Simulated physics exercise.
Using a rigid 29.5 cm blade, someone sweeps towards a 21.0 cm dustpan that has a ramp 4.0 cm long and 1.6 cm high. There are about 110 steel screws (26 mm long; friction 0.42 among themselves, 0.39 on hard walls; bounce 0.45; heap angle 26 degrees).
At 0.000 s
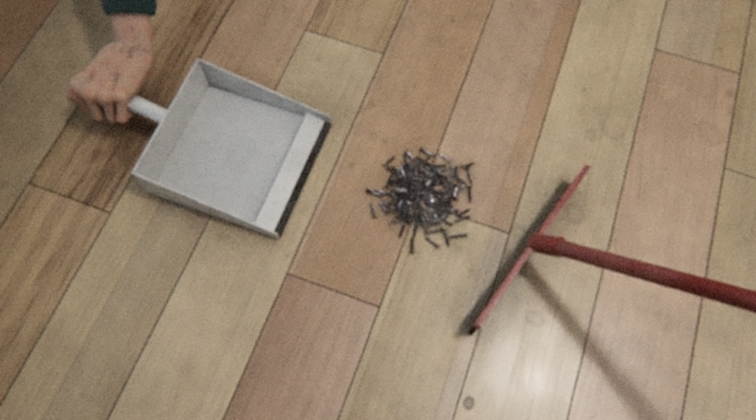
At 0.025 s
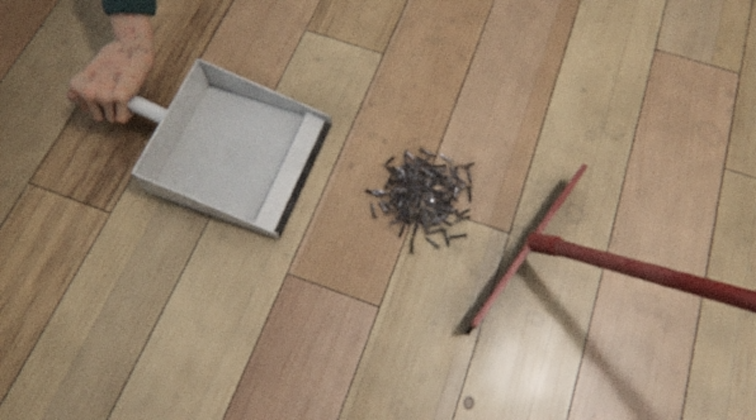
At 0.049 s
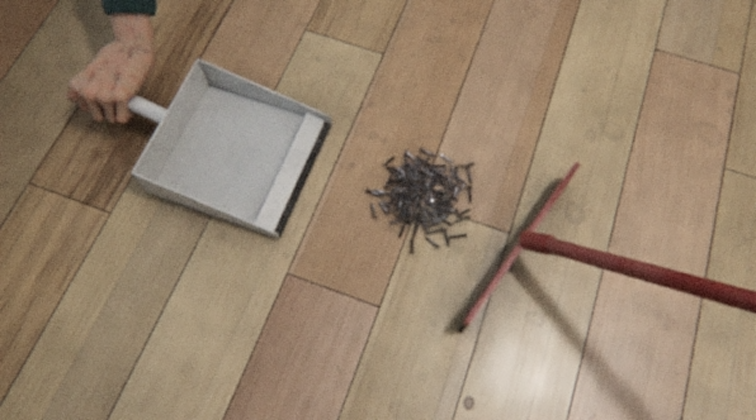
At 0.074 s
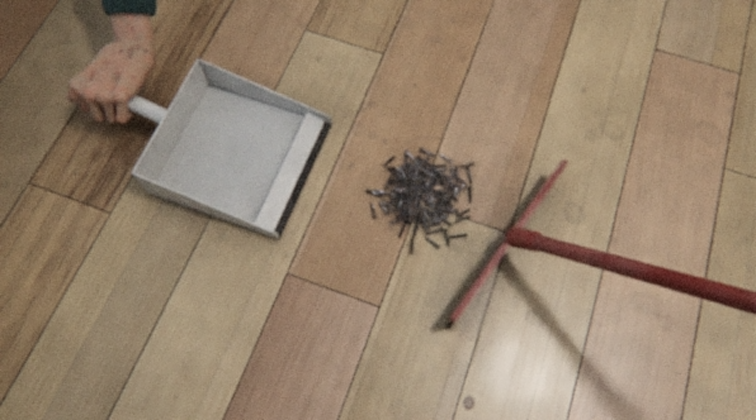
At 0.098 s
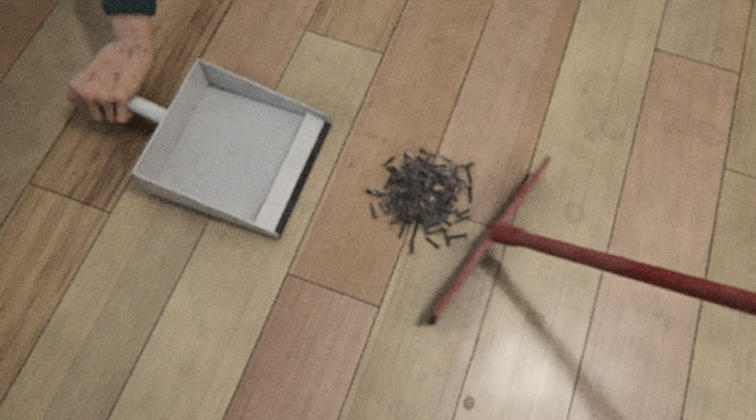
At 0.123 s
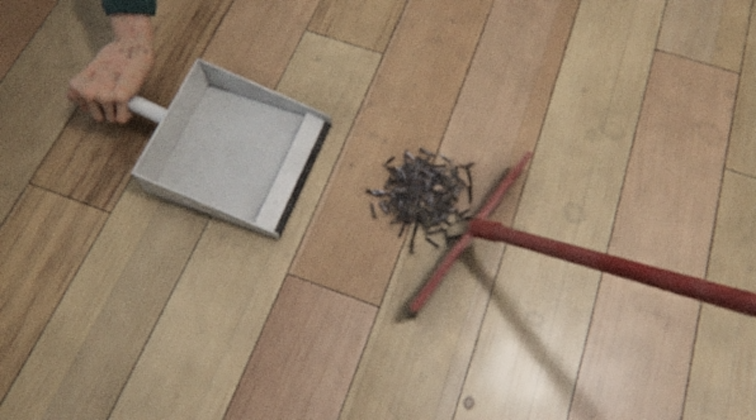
A red, long-handled blade starts on the right of a wooden floor, slanted beside a small heap of dark metal pieces, and slides left, slowly at first, then faster. It closes the gap to the heap's right edge, while a hand at upper left keeps a grey dustpan still.
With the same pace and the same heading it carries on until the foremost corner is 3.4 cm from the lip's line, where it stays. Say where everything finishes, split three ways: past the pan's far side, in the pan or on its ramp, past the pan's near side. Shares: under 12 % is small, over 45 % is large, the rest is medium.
Far side: A medium share; pan: A medium share; near side: A small share.
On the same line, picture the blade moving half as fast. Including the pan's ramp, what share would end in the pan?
About 0 %.
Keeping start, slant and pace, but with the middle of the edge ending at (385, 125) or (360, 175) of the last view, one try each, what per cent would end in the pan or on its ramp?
Some 20 in a hundred and 25 in a hundred.
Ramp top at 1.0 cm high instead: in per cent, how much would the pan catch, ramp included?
I'd expect close to 20 per cent.
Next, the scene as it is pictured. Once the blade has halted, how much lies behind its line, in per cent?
Some 0 percent of it.
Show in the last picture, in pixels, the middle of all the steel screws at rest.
Somewhere near (325, 151) in the last picture.
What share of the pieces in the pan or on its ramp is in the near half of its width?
Something like 30 in a hundred.
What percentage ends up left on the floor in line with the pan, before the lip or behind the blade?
60 %.
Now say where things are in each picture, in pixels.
The first picture shows blade from (477, 325) to (584, 170), moved 0.0 cm, 0 of the pieces shifted so far; middle of the pieces at (423, 193); pan at (231, 154).
The second picture shows blade from (475, 324) to (582, 170), moved 0.4 cm, 0 of the pieces shifted so far; middle of the pieces at (423, 193).
The third picture shows blade from (467, 322) to (575, 168), moved 1.4 cm, 0 of the pieces shifted so far; middle of the pieces at (423, 193).
The fourth picture shows blade from (454, 319) to (563, 165), moved 3.2 cm, 0 of the pieces shifted so far; middle of the pieces at (423, 193).
The fifth picture shows blade from (436, 314) to (547, 162), moved 5.6 cm, 0 of the pieces shifted so far; middle of the pieces at (423, 193).
The sixth picture shows blade from (415, 309) to (527, 157), moved 8.6 cm, 0 of the pieces shifted so far; middle of the pieces at (423, 193); pan at (231, 154). Its pace works out near 1.17 m/s, heading 6 degrees towards the viewer's side.
After 0.22 s, middle of the blade 15 cm from the lip; 0 % over the lip, far side 5 %, near side 0 %.
Then, at 0.28 s, middle of the blade 9 cm from the lip; 0 % over the lip, far side 10 %, near side 0 %.
After 0.49 s, middle of the blade 8 cm from the lip; 20 % over the lip, far side 25 %, near side 0 %.
In the end, at 1.1 s, far side 25 %, pan 15 %, near side 0 %, in front of the lip or behind the blade 60 %.
